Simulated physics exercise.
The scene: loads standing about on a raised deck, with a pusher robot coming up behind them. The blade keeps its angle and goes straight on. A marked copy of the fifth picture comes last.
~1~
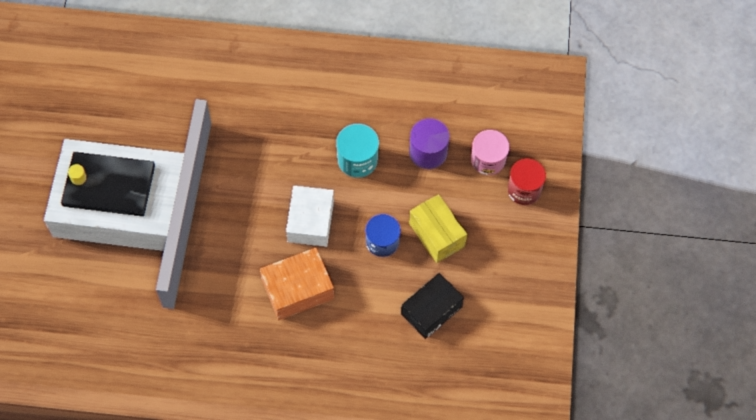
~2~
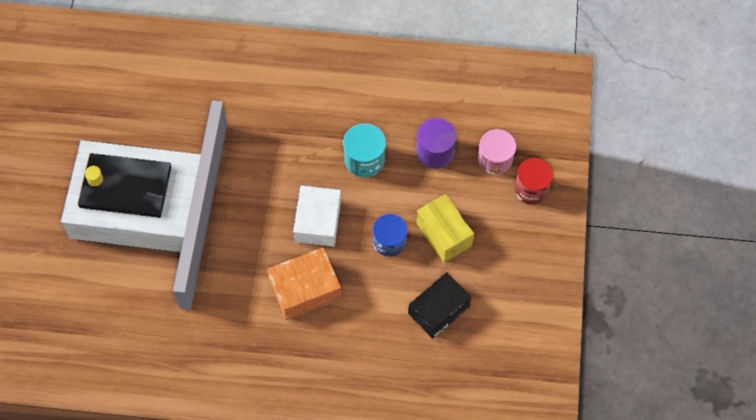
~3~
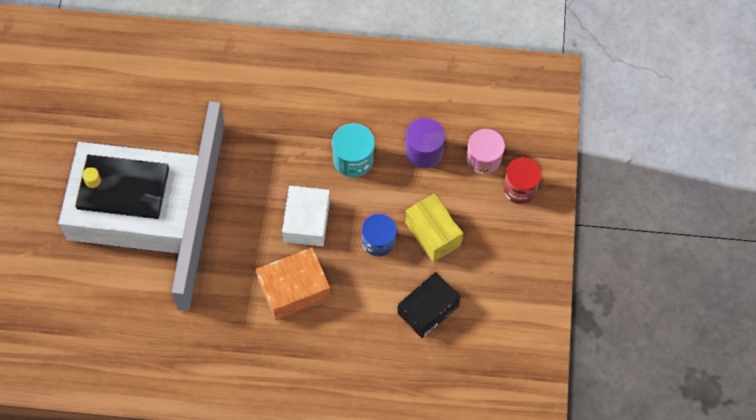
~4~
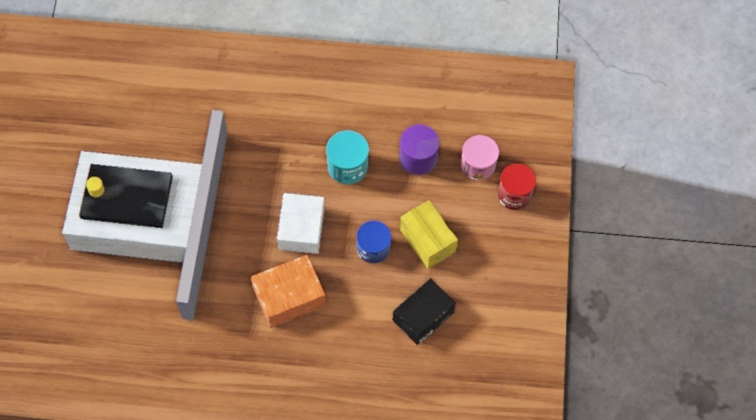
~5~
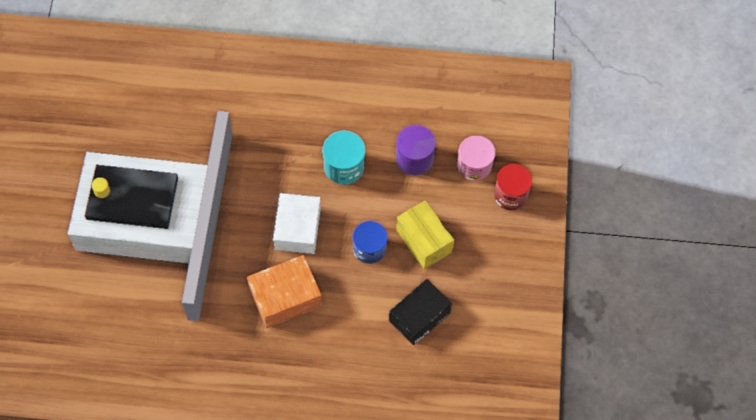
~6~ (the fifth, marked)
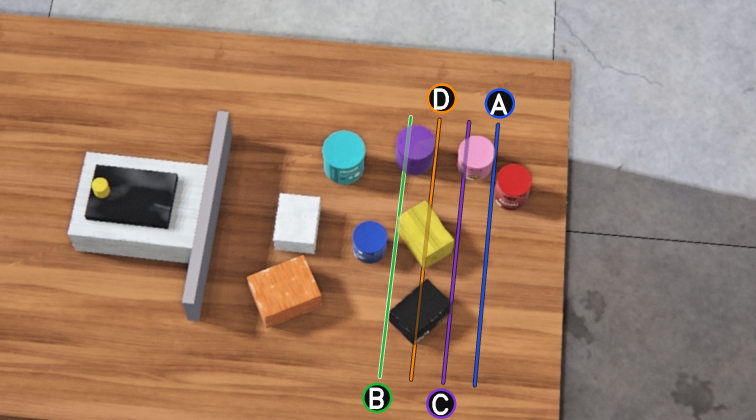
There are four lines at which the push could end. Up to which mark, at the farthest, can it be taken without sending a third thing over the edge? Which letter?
No third one falls up to A.
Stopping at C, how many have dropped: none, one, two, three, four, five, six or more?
In all, none.
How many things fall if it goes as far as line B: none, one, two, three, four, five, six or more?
In all, none.
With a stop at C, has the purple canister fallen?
No.
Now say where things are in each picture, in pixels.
In the first frame, turquoise pail (357, 151); white crate (310, 216); black box (432, 306).
In the second frame, robot (131, 185); yellow box (445, 229).
In the third frame, robot (129, 187); blue pail (379, 236).
In the fourth frame, robot (133, 196); pink pail (479, 158).
In the fifth frame, robot (138, 197); turquoise pail (344, 158); white crate (297, 224); black box (420, 312).
On the copy, A at (487, 249); B at (396, 241); C at (457, 247); D at (426, 244).
On A. First, robot (239, 205); orange crate (337, 307); white crate (335, 227).
Then, robot (340, 214); black box (484, 313); yellow box (485, 227).
Finally, robot (417, 221); black box (562, 320); yellow box (556, 229); none fallen.
By contrast, B is within the limit but short; C is within the limit but short; D is within the limit but short.
